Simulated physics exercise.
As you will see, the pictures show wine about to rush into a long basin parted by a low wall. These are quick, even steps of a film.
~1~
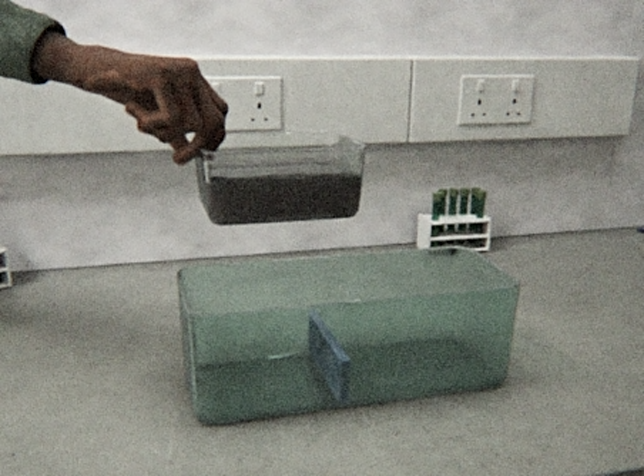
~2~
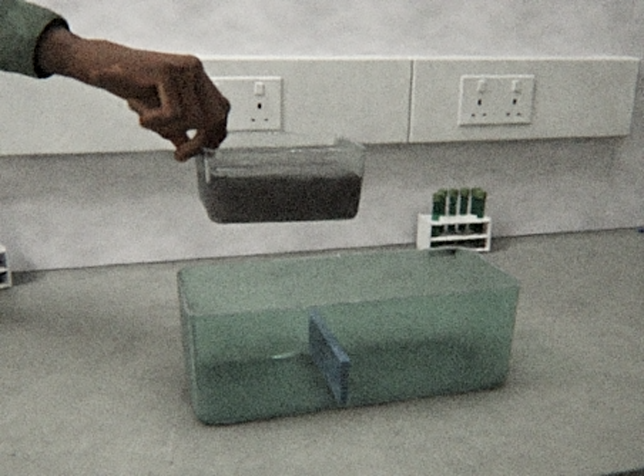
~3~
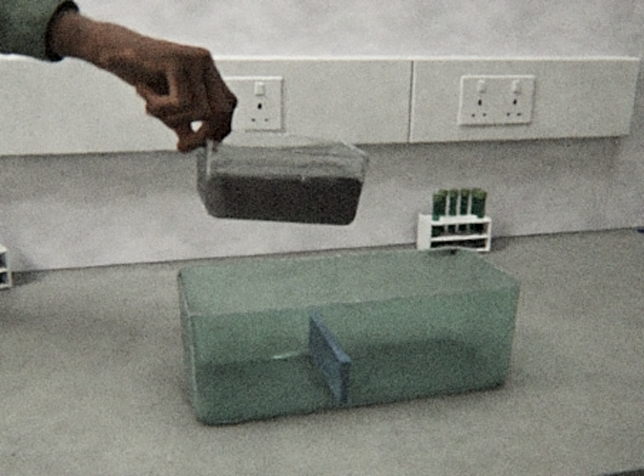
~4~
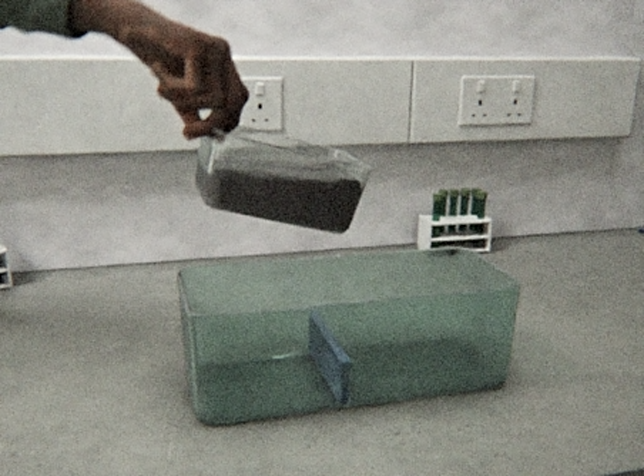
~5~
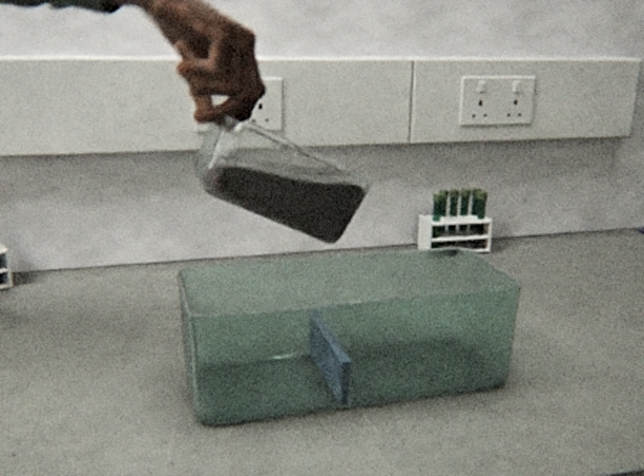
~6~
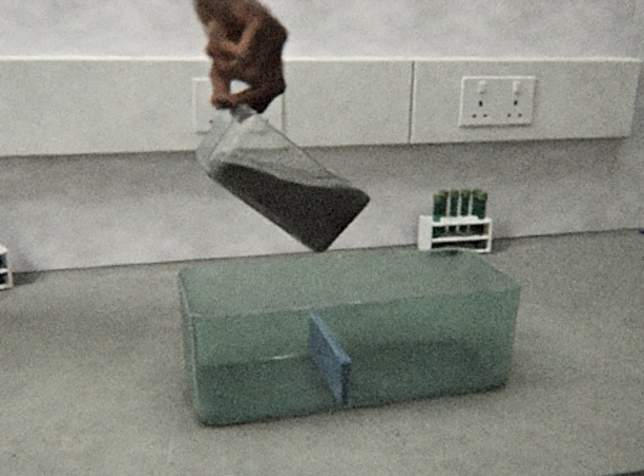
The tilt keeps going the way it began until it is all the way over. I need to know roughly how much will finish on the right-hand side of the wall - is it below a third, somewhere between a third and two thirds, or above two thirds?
Expect above two thirds of it there.
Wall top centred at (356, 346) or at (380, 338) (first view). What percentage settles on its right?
In order, near 55 and 35 in a hundred.
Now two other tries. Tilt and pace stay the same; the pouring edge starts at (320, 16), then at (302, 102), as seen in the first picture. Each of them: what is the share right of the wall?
75 and 55 per cent.
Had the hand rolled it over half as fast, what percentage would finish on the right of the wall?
I'd estimate some 85 percent.
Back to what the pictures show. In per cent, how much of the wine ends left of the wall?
About 15 per cent.
A moment on, the oblong tub is tipped right over and 10 per cent is still to pour, 0 is left of the wall and 65 right of it.
Next, the oblong tub is tipped right over and 2 per cent is still to pour, 8 is left of the wall and 81 right of it.
Then the oblong tub is tipped right over and 0 per cent is still to pour, 12 is left of the wall and 85 right of it.
Later the oblong tub is tipped right over and 0 per cent is still to pour, 13 is left of the wall and 85 right of it.
In the end 13 per cent lies left of the wall, 85 right of it and 2 outside.
